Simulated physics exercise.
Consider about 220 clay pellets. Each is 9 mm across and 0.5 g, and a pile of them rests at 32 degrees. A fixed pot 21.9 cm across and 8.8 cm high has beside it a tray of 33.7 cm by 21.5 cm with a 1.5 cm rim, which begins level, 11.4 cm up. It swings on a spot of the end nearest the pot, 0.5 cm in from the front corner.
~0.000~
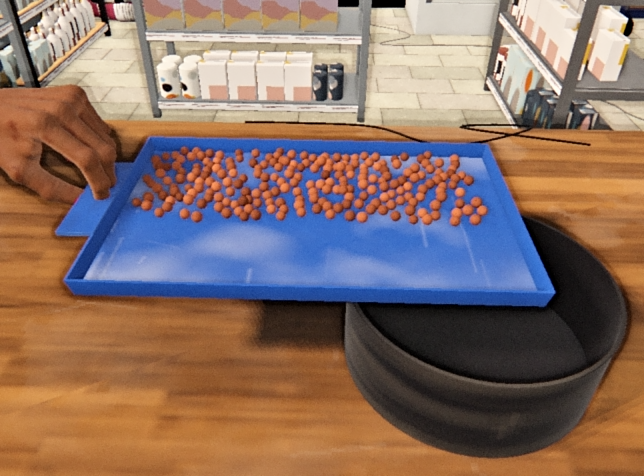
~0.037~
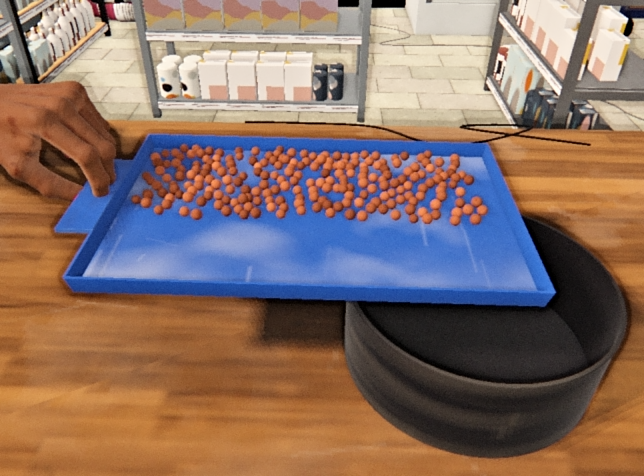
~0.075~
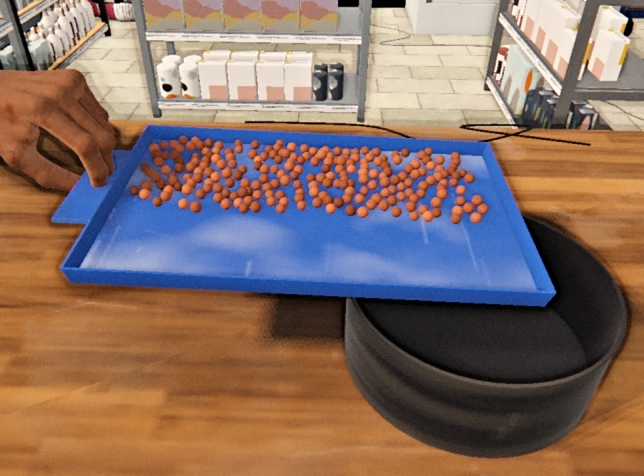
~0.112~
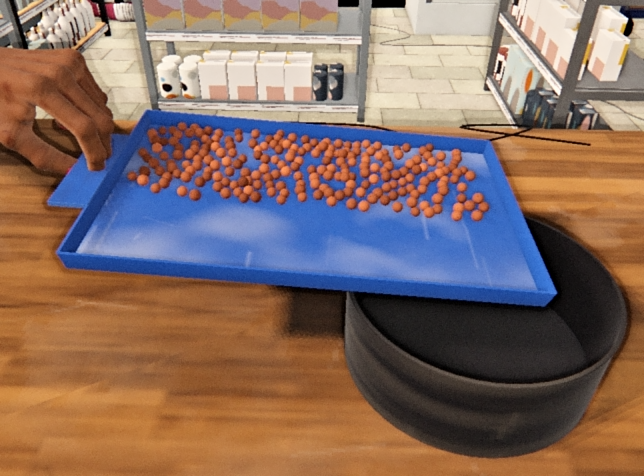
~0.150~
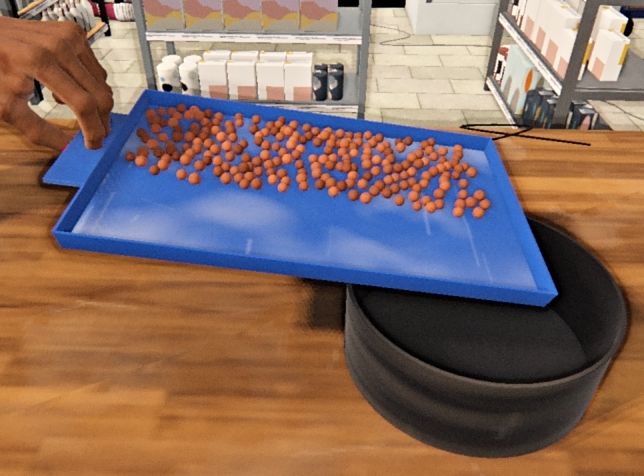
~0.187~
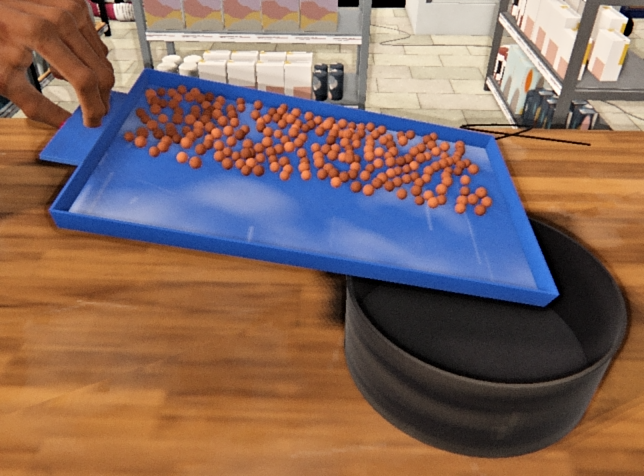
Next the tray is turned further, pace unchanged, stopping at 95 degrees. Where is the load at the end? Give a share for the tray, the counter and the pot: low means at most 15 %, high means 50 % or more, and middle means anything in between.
Shares: Tray low, counter middle, pot high.
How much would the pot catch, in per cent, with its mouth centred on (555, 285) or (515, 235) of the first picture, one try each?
That gives roughly 95 per cent and then 75 per cent.
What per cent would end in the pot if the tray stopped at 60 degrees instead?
I'd put it at close to 25 per cent.
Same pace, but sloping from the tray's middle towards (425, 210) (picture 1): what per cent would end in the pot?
The share would be about 50 percent.
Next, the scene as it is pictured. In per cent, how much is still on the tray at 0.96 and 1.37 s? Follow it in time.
About 60, 20.
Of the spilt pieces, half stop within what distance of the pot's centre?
Close to 20 cm, give or take.
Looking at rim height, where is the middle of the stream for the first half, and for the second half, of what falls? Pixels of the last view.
Early: About (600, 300); late: About (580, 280).
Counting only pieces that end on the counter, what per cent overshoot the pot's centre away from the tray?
About 100 percent of the spill.
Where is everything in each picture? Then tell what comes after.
The first frame shows tray tilt 0 degrees, front corners at (70, 278) and (550, 290); middle of the pieces at (311, 185); pot at (481, 278).
The second frame shows tray tilt 0 degrees, front corners at (69, 275) and (550, 290); middle of the pieces at (311, 183).
The third frame shows tray tilt 2 degrees, front corners at (66, 266) and (550, 290); middle of the pieces at (311, 178).
The fourth frame shows tray tilt 4 degrees, front corners at (62, 250) and (551, 290), lowest corner right front; middle of the pieces at (312, 170).
The fifth frame shows tray tilt 8 degrees, front corners at (59, 230) and (552, 291), lowest corner right front; middle of the pieces at (314, 159).
The sixth frame shows tray tilt 11 degrees, front corners at (56, 208) and (554, 291), lowest corner right front; middle of the pieces at (316, 148); pot at (481, 278). The tray's pace is about 85 degrees a second.
Then, at 0.65 s, tilt 51 degrees; the tray holds 100 %, the pot 0 %.
Then, at 0.96 s, tilt 77 degrees; the tray holds 60 %, the pot 20 %.
Then, at 1.37 s, tilt 95 degrees; the tray holds 20 %, the pot 45 %.
By 2.2 s all is still; tray 0 %, counter 35 %, pot 65 %.
